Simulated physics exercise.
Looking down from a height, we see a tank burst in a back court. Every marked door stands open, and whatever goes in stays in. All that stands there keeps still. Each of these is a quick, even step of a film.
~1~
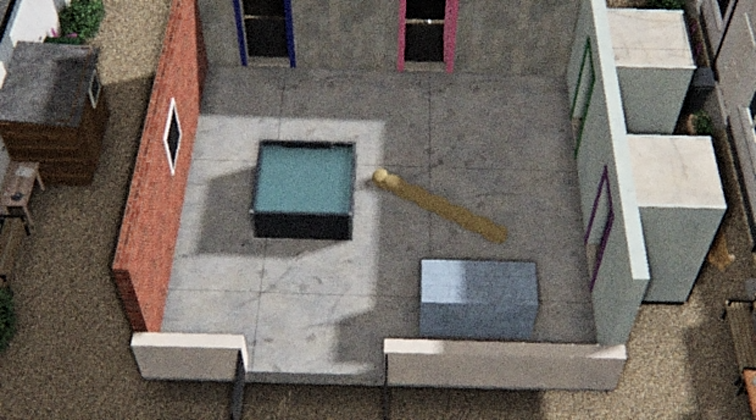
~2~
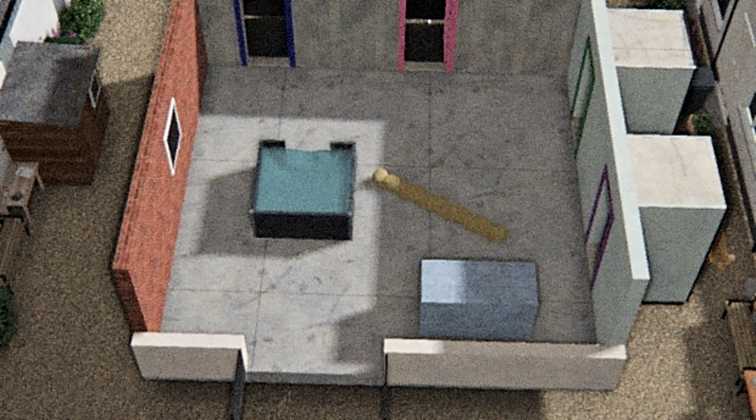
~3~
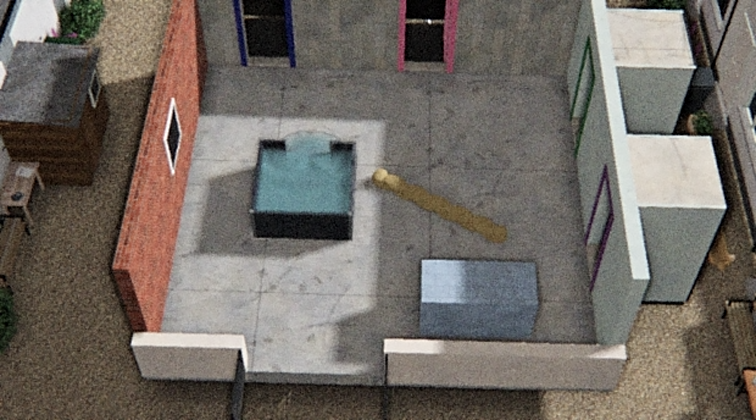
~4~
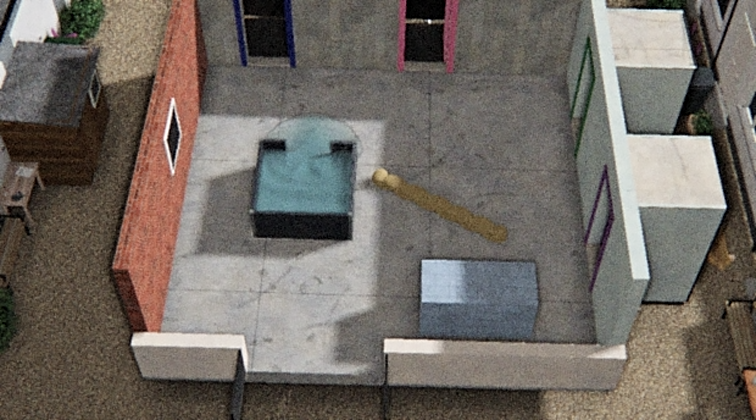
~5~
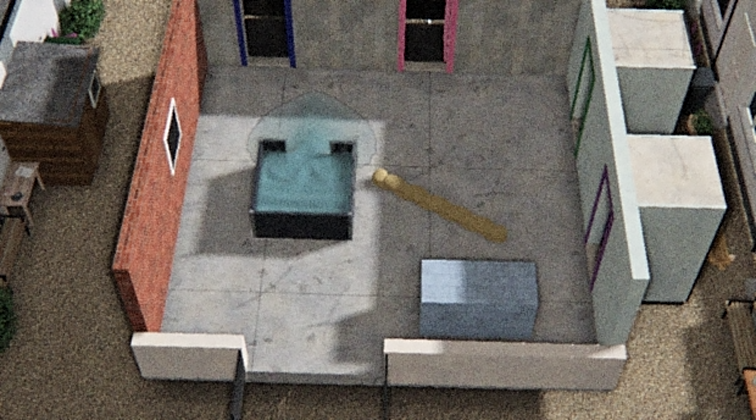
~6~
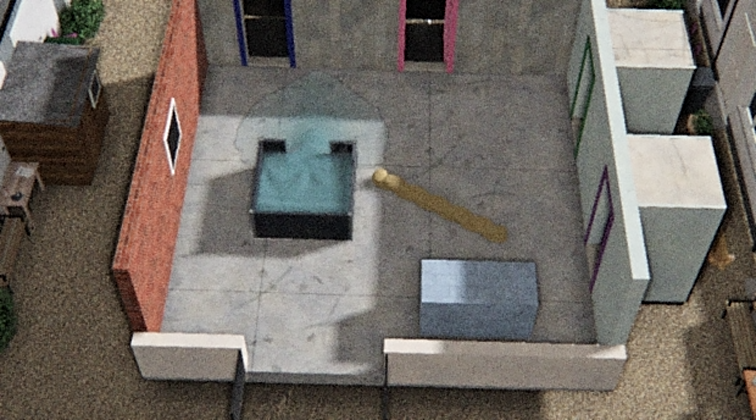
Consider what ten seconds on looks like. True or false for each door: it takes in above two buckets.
The pink door, true; the purple door, false; the green door, false; the blue door, true.
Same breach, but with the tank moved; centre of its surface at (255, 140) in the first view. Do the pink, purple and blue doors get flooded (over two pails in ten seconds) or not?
Result: Pink door misses it, purple door misses it, blue door tops the limit.
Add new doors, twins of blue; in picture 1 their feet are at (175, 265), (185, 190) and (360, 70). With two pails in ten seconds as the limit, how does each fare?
The first new doorway comes up short, the second comes up short, the third tops it.
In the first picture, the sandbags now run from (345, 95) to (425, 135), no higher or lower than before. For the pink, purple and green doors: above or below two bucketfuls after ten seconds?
In ten seconds the pink door doesn't reach it, the purple door doesn't reach it and the green door doesn't reach it.
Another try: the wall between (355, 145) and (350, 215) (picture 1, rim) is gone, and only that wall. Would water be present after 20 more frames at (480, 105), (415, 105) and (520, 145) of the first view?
Taking the points in order: Swamped, swamped and swamped.
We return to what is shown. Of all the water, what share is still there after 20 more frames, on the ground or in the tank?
My estimate is some 90 percent.
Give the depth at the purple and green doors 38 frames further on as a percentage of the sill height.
About 30 and 80 per cent.
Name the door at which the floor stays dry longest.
It's the purple one.
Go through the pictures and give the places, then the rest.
In the first picture, still water in the water tank at (305, 179).
In the second picture, water pours out on the water tank's far side and has run to a hidden place.
In the third picture, water pours out on the water tank's far side and has run to (327, 136).
In the fourth picture, water pours out on the water tank's far side and has run to (320, 115).
In the fifth picture, the front is at (316, 94), out from the gap on the water tank's far side.
In the sixth picture, the front is at (323, 75), out from the gap on the water tank's far side.
A moment on, water covers 20 % of the floor; the pink door not reached, the purple door not reached, the green door not reached, the blue door under two buckets in.
Next, water covers 25 % of the floor; the pink door under two buckets in, the purple door not reached, the green door not reached, the blue door far over two buckets in.
Then, water covers 30 % of the floor; the pink door over two buckets in, the purple door not reached, the green door not reached, the blue door far over two buckets in.
Later, water covers 50 % of the floor; the pink door over two buckets in, the purple door wet at the sill, nothing in, the green door wet at the sill, nothing in, the blue door far over two buckets in.
In the end, water covers 70 % of the floor; the pink door over two buckets in, the purple door wet at the sill, nothing in, the green door wet at the sill, nothing in, the blue door far over two buckets in.
